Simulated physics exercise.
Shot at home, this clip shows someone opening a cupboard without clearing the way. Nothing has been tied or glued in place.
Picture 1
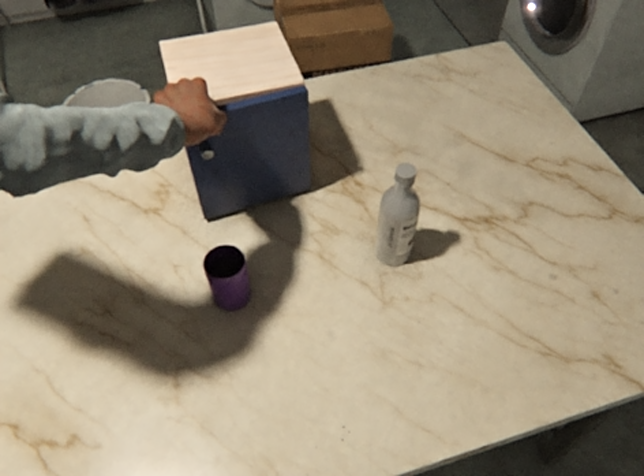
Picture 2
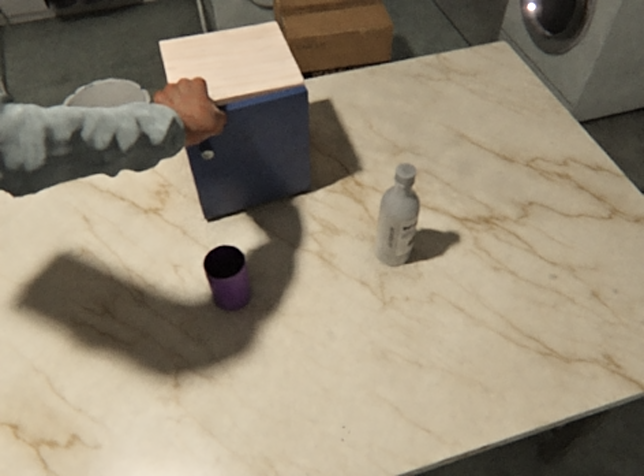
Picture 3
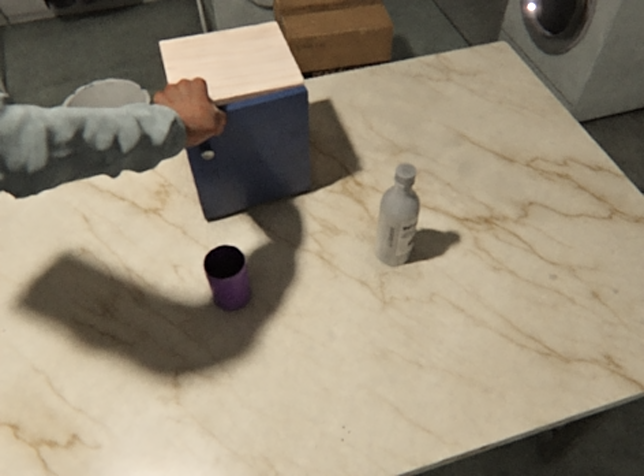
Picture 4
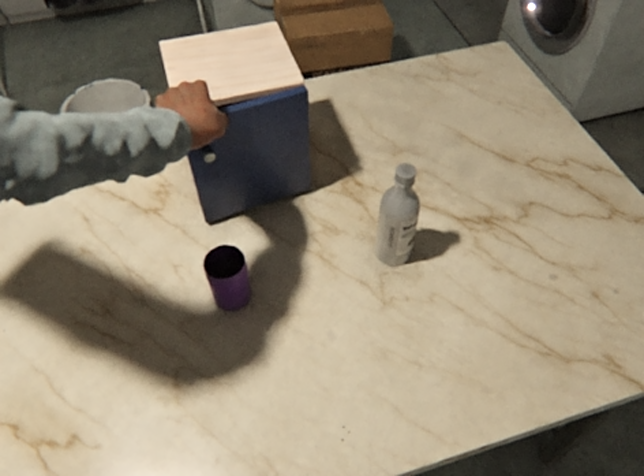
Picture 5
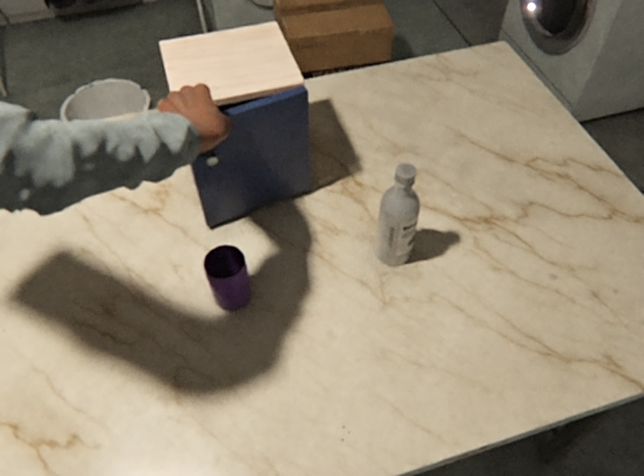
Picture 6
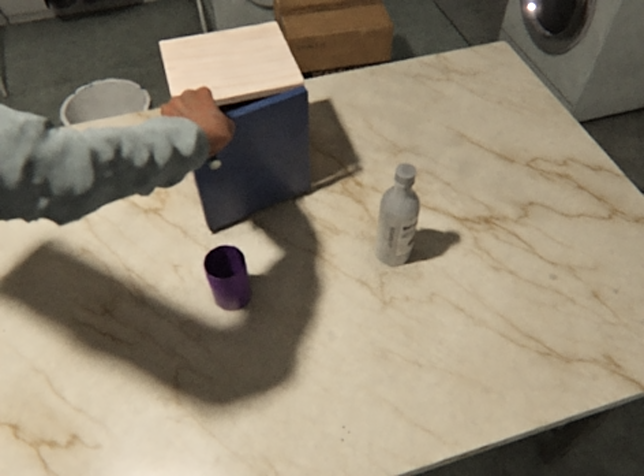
On a marble-patterned table at home, a hand in a pale sleeve rests on the blue door of a small cupboard, with a purple beaker in front and a white bottle to the right. After barely moving at first, the hand pulls the door slightly open, while beaker and bottle stay still.
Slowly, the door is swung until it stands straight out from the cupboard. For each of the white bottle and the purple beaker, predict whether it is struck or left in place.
In the end the white bottle will not be disturbed, the purple beaker will not be disturbed.
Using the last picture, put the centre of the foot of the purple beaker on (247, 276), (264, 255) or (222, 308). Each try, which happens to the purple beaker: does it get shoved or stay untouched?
So, one after another, it gets pushed, it gets pushed and it goes undisturbed.
Then, 1.02 s later than the last frame, door 51° open; white bottle at rest near (398, 215); purple beaker at rest near (229, 279).
When it is over, the white bottle escapes contact, near (398, 215); the purple beaker escapes contact, near (229, 279).
